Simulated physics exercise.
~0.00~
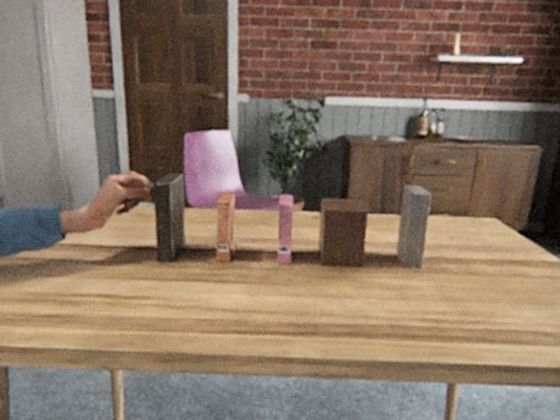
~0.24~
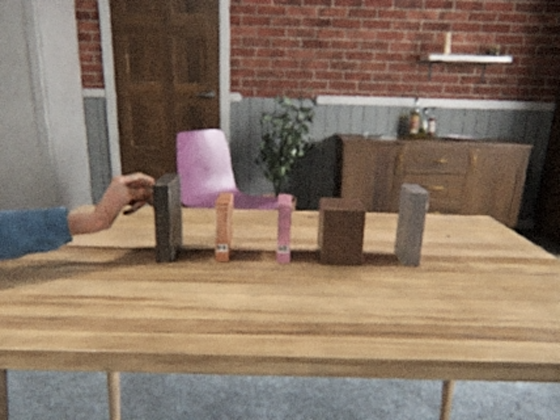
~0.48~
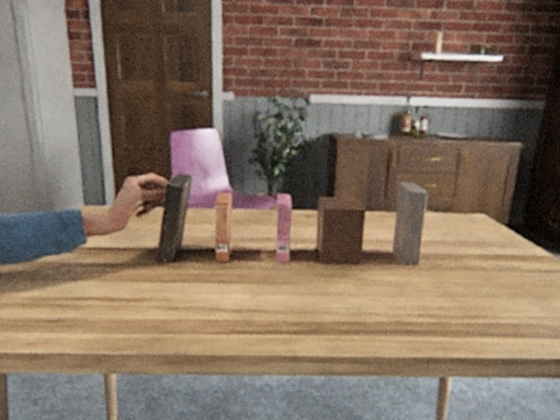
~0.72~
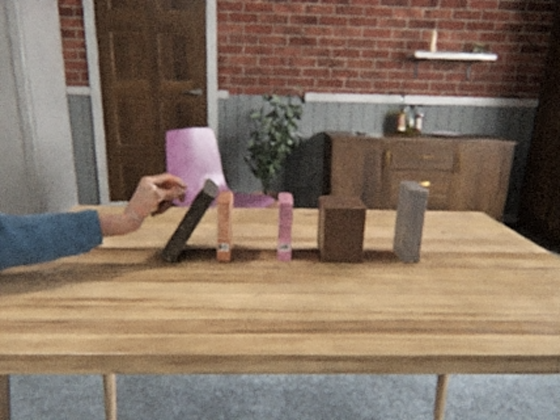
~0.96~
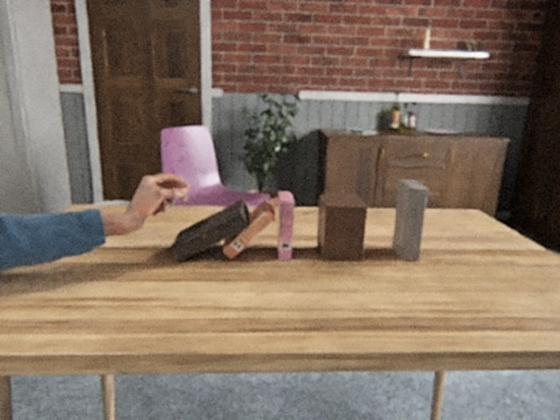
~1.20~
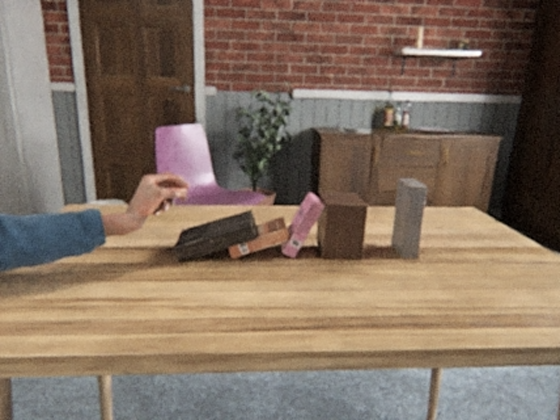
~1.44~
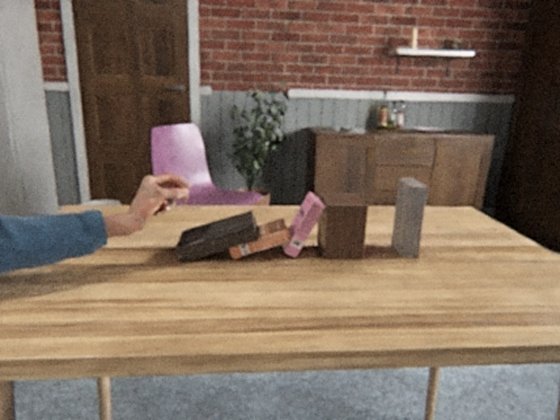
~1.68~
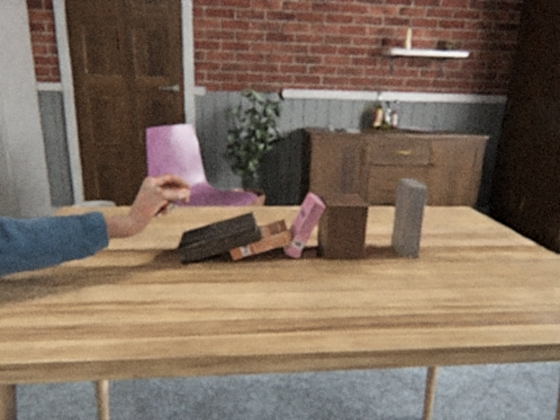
A hand tipped the black block at the left of a row of five on a wooden table, and it toppled right, knocking over the orange packet, which pushed the pink one until it leaned against the brown block, still standing beside the grey board.
